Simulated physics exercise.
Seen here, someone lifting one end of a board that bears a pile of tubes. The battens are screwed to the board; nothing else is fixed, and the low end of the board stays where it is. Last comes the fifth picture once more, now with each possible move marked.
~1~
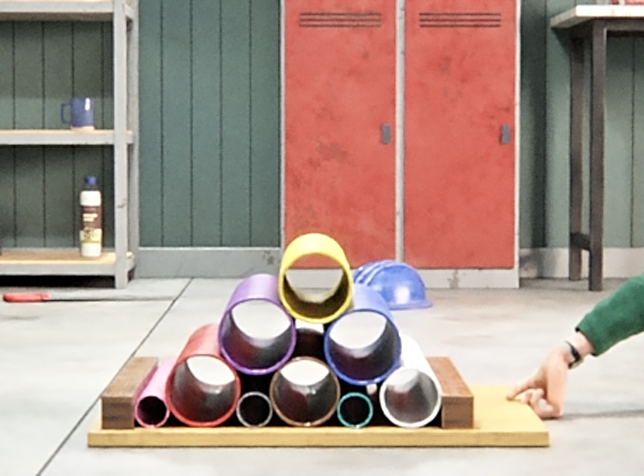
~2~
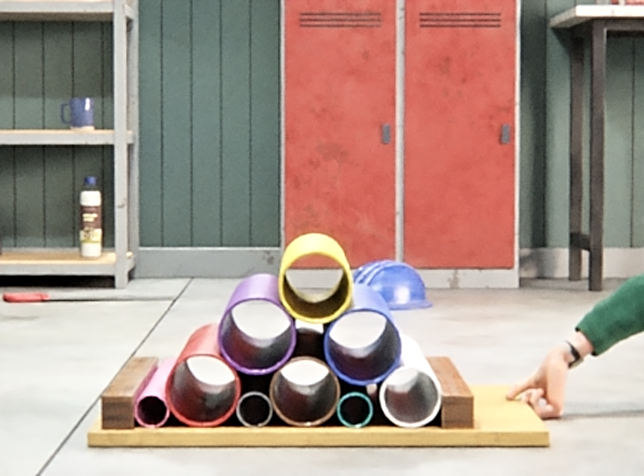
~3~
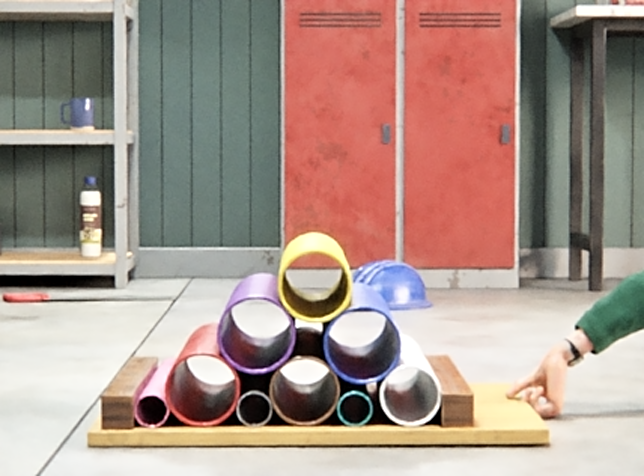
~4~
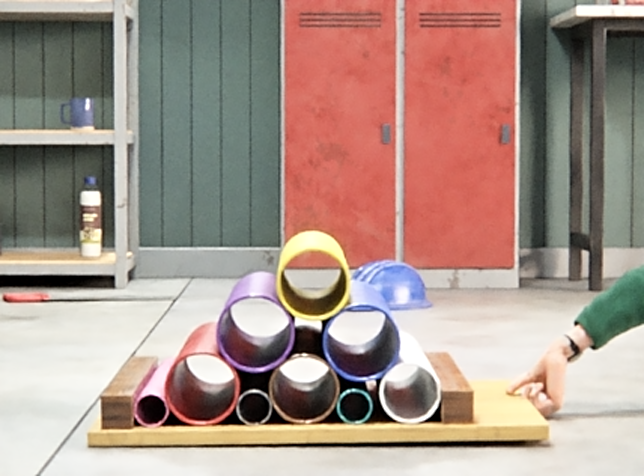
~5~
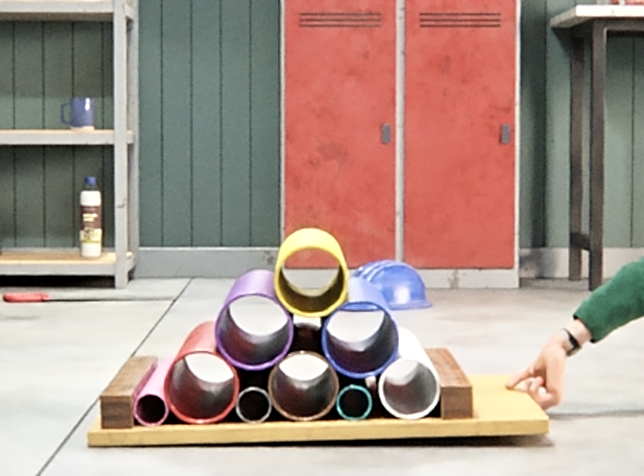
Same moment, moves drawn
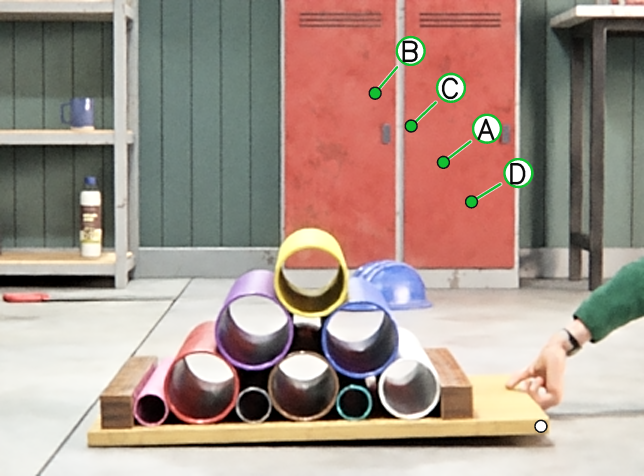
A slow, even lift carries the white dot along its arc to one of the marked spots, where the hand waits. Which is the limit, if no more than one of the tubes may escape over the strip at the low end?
The highest mark that will do is A.
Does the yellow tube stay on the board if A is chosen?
Yes.
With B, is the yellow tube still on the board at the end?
No.
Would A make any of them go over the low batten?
No.
On the copy, A at (444, 162); B at (375, 93); C at (411, 126); D at (472, 202); the white dot at (541, 426).
On A. First, board at 20°.
Then, board at 38°.
Finally, board at 38°, none over the low batten.
By contrast, B three over the low batten (purple, blue, yellow); C three over the low batten (purple, blue, yellow); D none over the low batten.
